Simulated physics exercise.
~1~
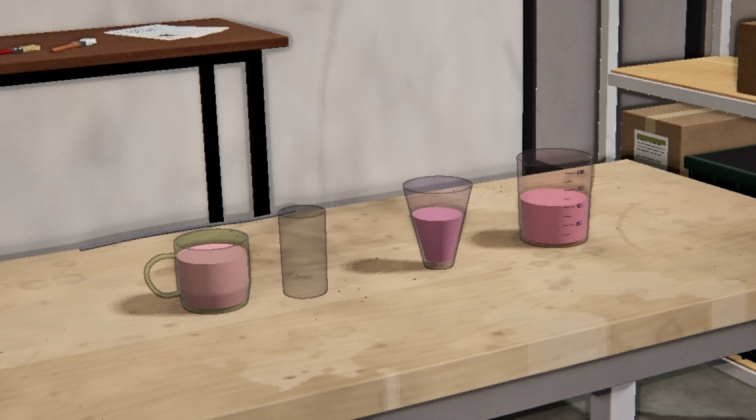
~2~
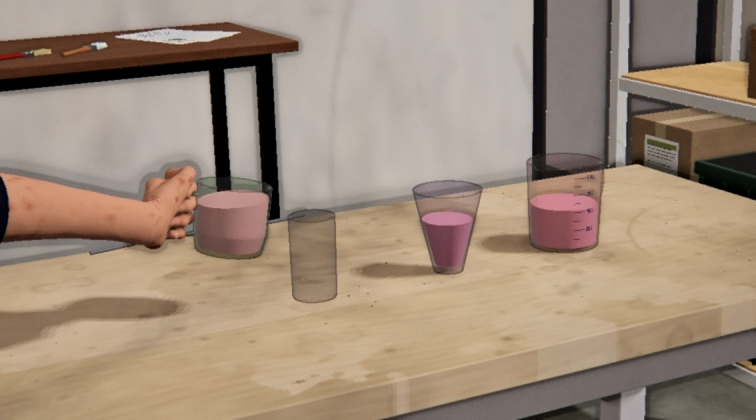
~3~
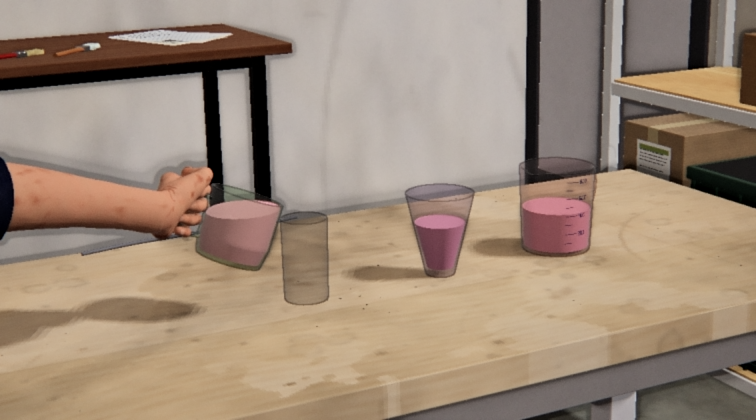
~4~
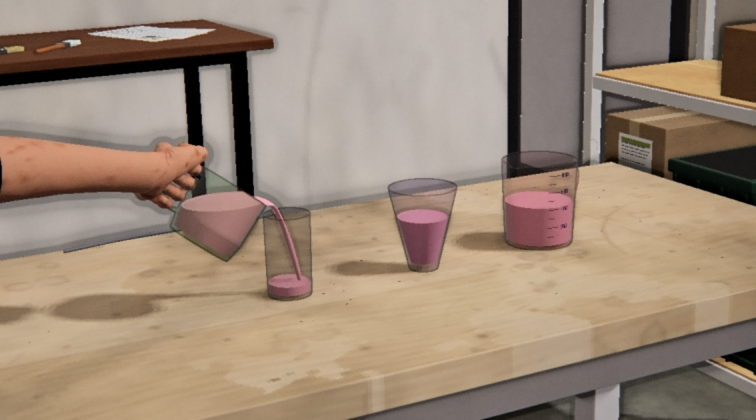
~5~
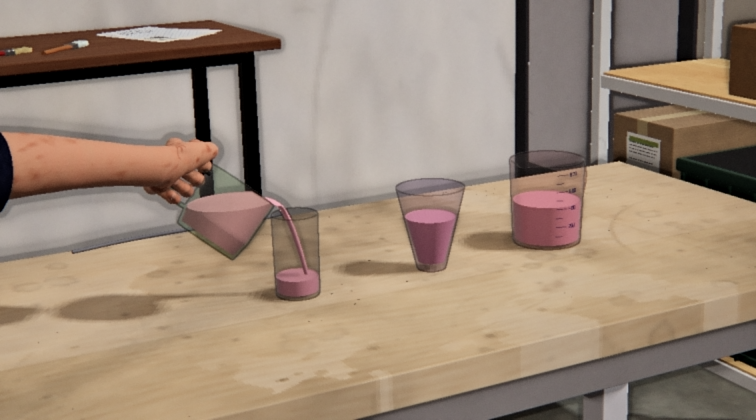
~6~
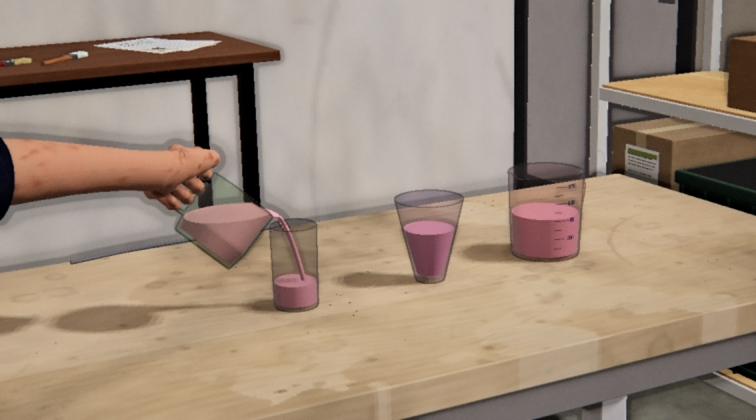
A mug of pink milk sits at the left of a wooden table, beside an empty tumbler, a flared glass and a measuring jug. A hand lifts the mug and tilts it rightward over the tumbler, and a thin stream pours in, partly filling it.
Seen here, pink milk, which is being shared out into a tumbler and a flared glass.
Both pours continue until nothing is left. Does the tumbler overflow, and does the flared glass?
The tumbler overflows; the flared glass overflows.
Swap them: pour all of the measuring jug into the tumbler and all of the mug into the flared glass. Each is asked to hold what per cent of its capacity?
The first one is at 160 per cent, the second at 140 per cent.
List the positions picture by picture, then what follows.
In the first picture, nothing is moving yet; mug (213, 268) about three quarters full; measuring jug (555, 196) about half full; tumbler (304, 249) empty; flared glass (438, 221) about two thirds full.
In the second picture, the mug is picked up; mug about three quarters full, surface at (233, 200); tumbler (313, 254) empty.
In the third picture, the mug leans over the tumbler; mug (239, 225) tipped 20° with all of its load; tumbler (305, 256) empty.
In the fourth picture, the pink milk is flowing; mug (218, 213) tipped 40° with nearly all of its load; tumbler nearly empty, surface at (290, 282).
In the fifth picture, the pink milk is flowing; mug (226, 211) tipped 40° with nearly all of its load; flared glass (431, 223) about two thirds full.
In the sixth picture, the pink milk is flowing; mug (224, 220) tipped 45° with about three quarters of its load; measuring jug about half full, surface at (546, 212); tumbler about a quarter full, surface at (296, 281); flared glass about two thirds full, surface at (430, 228).
Next, the tumbler is about three quarters full.
After that, the tumbler is full to the brim with a puddle round it.
Finally, the tumbler is full to the brim with a puddle round it; the flared glass is full to the brim with a puddle round it.
